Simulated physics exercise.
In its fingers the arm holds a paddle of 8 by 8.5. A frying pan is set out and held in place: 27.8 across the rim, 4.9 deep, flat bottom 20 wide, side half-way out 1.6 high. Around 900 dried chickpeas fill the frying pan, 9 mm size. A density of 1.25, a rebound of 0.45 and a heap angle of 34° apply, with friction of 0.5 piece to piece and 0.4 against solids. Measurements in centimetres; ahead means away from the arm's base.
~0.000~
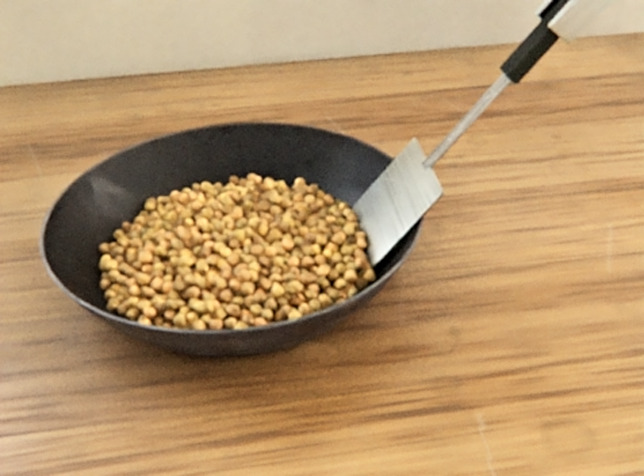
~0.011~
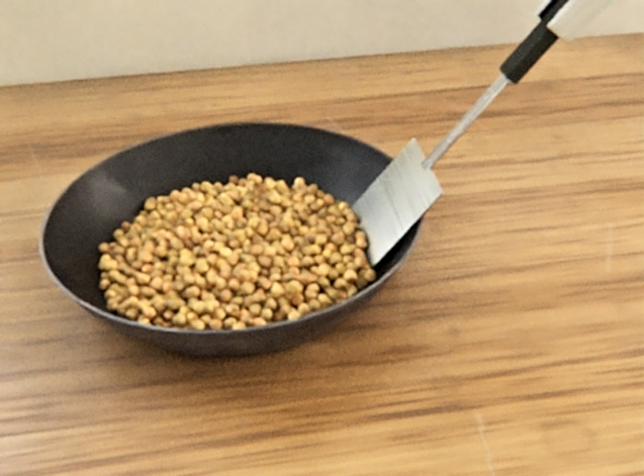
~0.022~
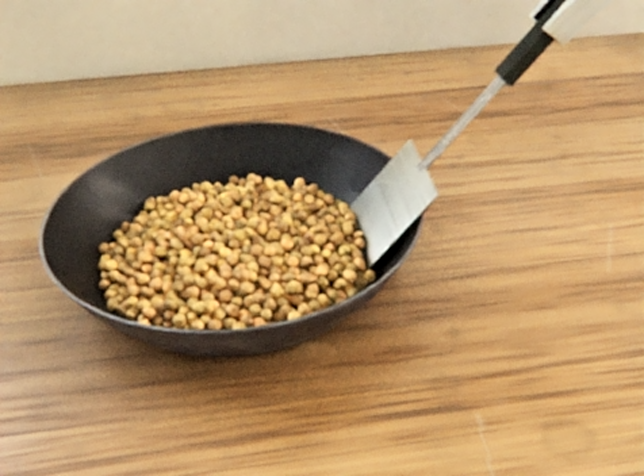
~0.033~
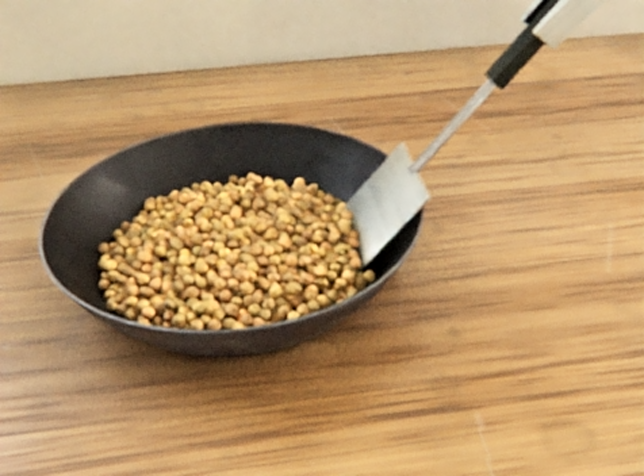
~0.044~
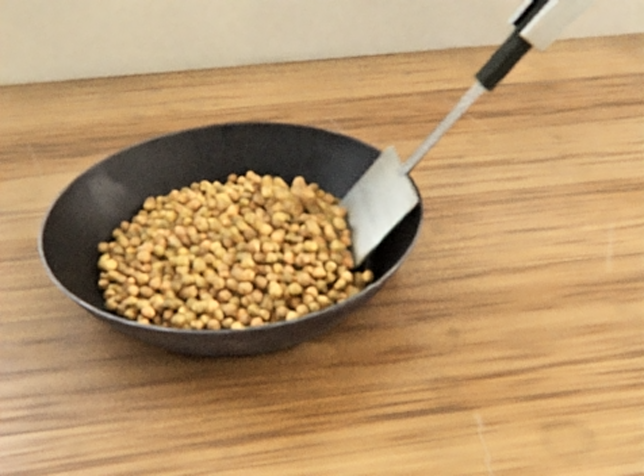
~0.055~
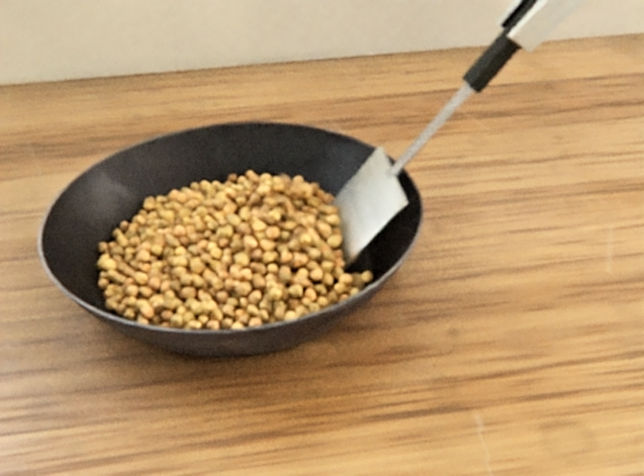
A metal paddle slides slightly left into the chickpeas in a dark frying pan.
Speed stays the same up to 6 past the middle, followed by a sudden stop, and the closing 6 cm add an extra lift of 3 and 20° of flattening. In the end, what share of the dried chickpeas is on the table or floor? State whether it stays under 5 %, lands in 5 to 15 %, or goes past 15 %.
It stays under 5 %.
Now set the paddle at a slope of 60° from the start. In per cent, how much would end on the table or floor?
It would come to roughly 0 percent.
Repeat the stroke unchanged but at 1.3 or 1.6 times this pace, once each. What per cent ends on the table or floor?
About 5 and 10 per cent.
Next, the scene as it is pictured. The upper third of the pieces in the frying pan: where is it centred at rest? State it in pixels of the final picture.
The middle lies somewhere around (117, 242).
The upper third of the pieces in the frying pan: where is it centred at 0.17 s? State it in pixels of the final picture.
I'd say close to (199, 232).
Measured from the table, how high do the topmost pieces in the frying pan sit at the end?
Near 5.0 centimetres high.
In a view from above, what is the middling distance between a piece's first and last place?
It works out to roughly 3 cm.
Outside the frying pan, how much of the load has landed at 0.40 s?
It works out to about 0 in a hundred.
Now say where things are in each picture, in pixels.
The paddle top edge at (429, 164), sloping 50°; upper third of the load around (243, 240), from x 105 to 370, top at y 180; 900 in the frying pan, in the first picture.
The paddle top edge at (428, 164), sloping 50°; upper third of the load around (243, 240), from x 105 to 370, top at y 180, in the second picture.
The paddle top edge at (424, 166), sloping 50°; upper third of the load around (243, 239), from x 105 to 370, top at y 180, in the third picture.
The paddle top edge at (415, 169), sloping 50°; upper third of the load around (249, 238), from x 105 to 370, top at y 180, in the fourth picture.
The paddle top edge at (404, 171), sloping 50°; upper third of the load around (256, 235), from x 105 to 370, top at y 175, in the fifth picture.
The paddle top edge at (393, 173), sloping 50°; upper third of the load around (256, 234), from x 105 to 370, top at y 175; 900 in the frying pan, in the sixth picture.
After 0.11 s, sloping 50°, highest piece 10 above the table; 899 in the frying pan, 1 on the blade or in flight.
After 0.17 s, sloping 43°, highest piece 12 above the table; 899 in the frying pan, 1 on the blade or in flight.
After 0.40 s, sloping 30°, highest piece 5 above the table; 895 in the frying pan, 5 on the table or floor.
After 1.45 s, sloping 30°, highest piece 5 above the table; 895 in the frying pan, 5 on the table or floor.
In the end, 895 in the frying pan, 5 on the table or floor. That is 1 % on the table or floor.
